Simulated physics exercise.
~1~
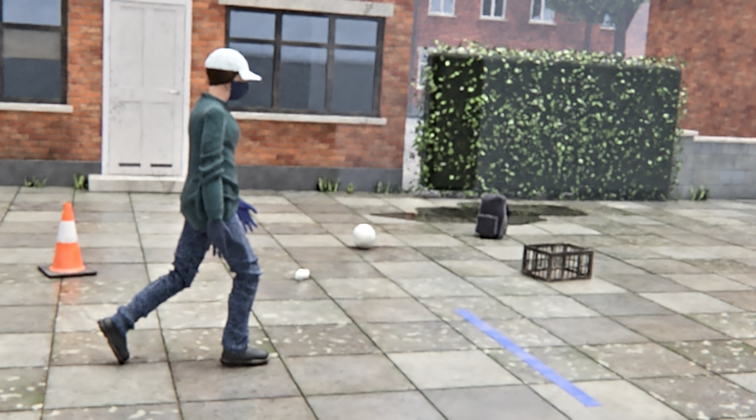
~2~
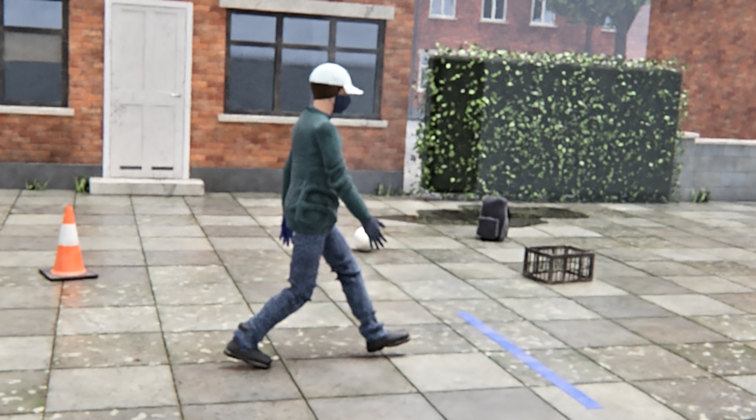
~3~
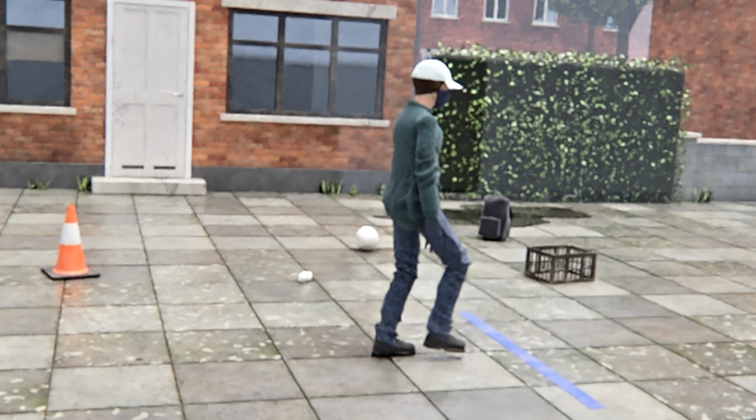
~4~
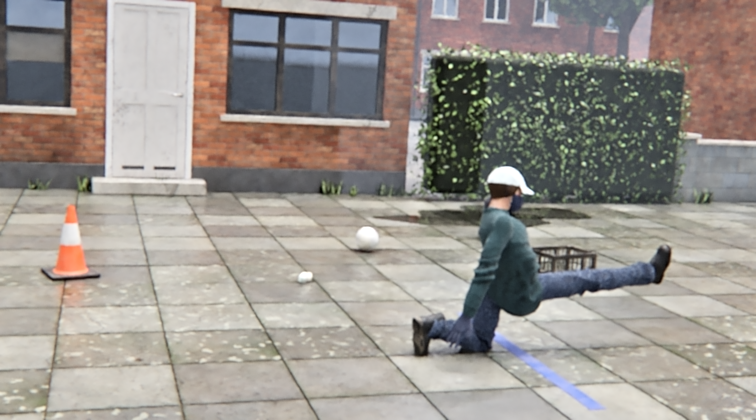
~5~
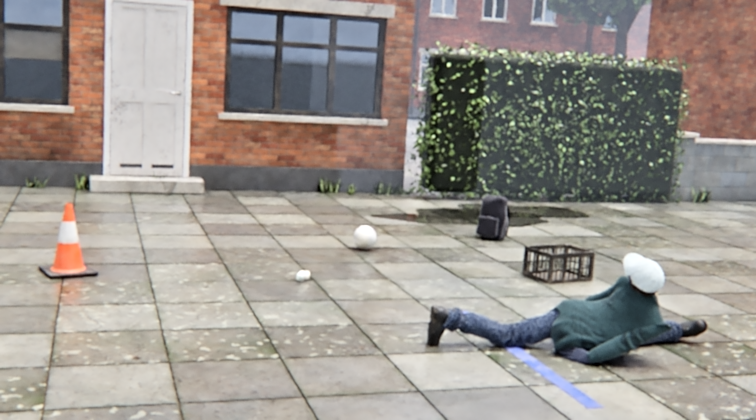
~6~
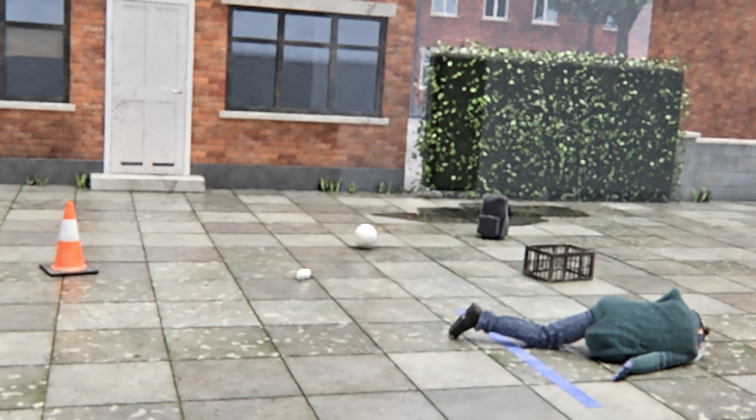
Paved yard by a brick building, a person in white cap walking right, dropping low and ending sprawled across blue tape.
